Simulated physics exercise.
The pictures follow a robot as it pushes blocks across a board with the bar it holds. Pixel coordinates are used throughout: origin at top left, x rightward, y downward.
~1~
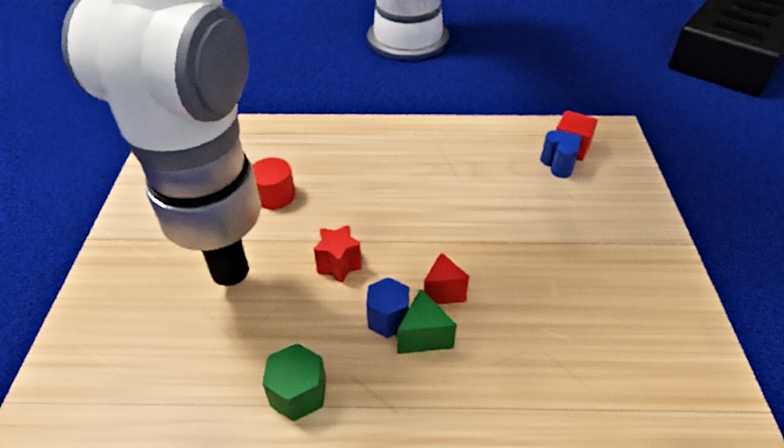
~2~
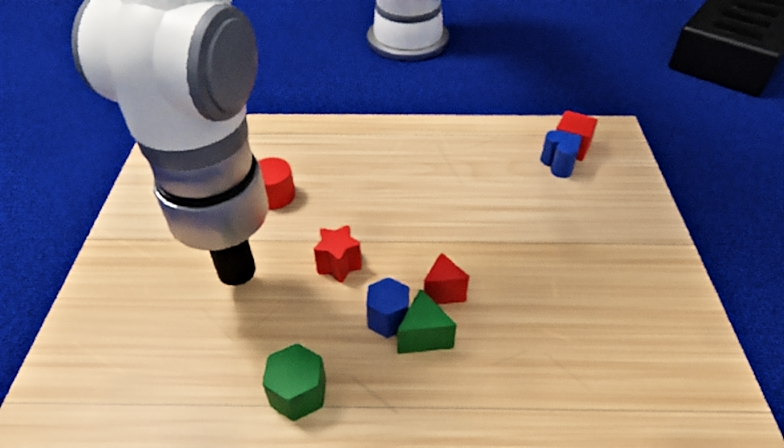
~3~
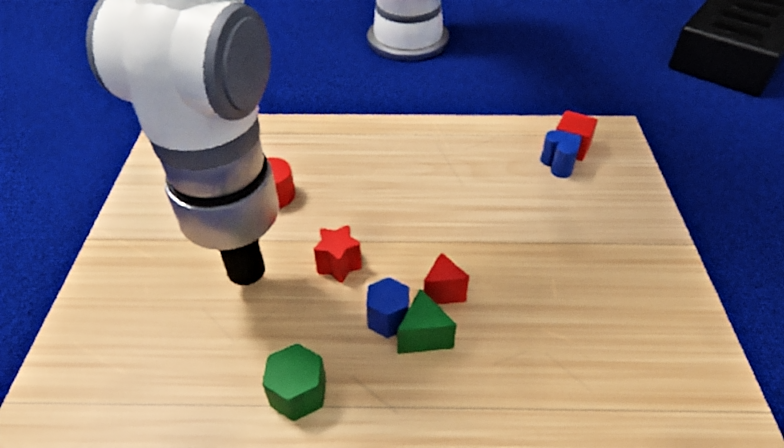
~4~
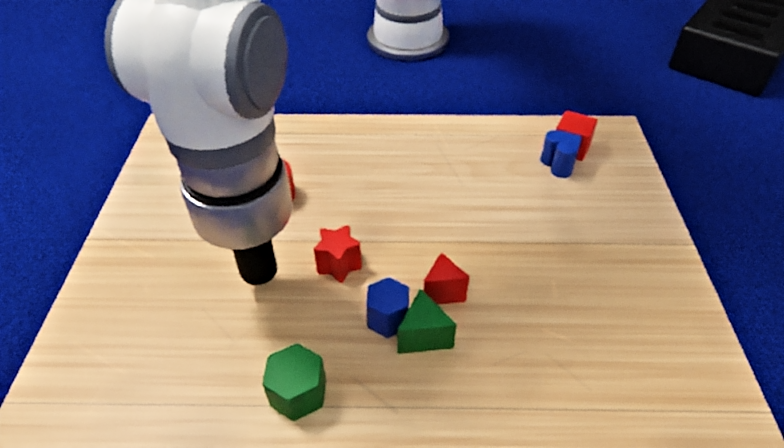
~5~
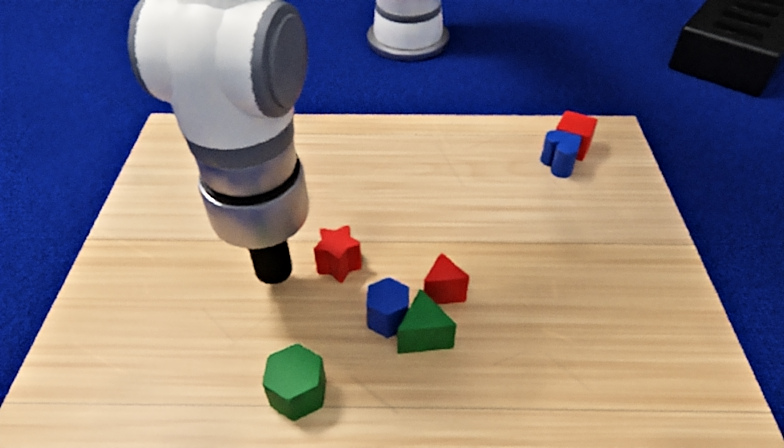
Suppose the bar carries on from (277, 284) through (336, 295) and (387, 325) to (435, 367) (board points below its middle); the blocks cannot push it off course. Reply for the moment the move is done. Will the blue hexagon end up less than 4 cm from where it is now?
In short: No.
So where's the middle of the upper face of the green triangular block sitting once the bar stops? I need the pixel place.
About (522, 343).
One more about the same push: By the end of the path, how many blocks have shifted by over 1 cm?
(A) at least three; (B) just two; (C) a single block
B - just two.
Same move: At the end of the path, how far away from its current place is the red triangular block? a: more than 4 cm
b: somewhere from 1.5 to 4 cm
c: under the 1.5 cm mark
c (under the 1.5 cm mark)
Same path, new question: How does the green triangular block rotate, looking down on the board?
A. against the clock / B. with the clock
Answer: A.
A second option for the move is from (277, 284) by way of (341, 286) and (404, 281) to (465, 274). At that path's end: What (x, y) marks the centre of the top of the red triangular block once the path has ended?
It sits at (473, 275).
What follows on the original path. One third of the way, bar at (336, 282); nothing pushed yet.
Two thirds of the way, bar at (388, 312); blue hexagon at (430, 313), turned 25° anticlockwise; green triangular block at (465, 331), turned 15° clockwise.
At the end, bar at (436, 354); red star block unmoved; blue hexagon at (481, 342), turned 65° anticlockwise; green triangular block at (522, 343), turned 25° anticlockwise; red triangular block unmoved.
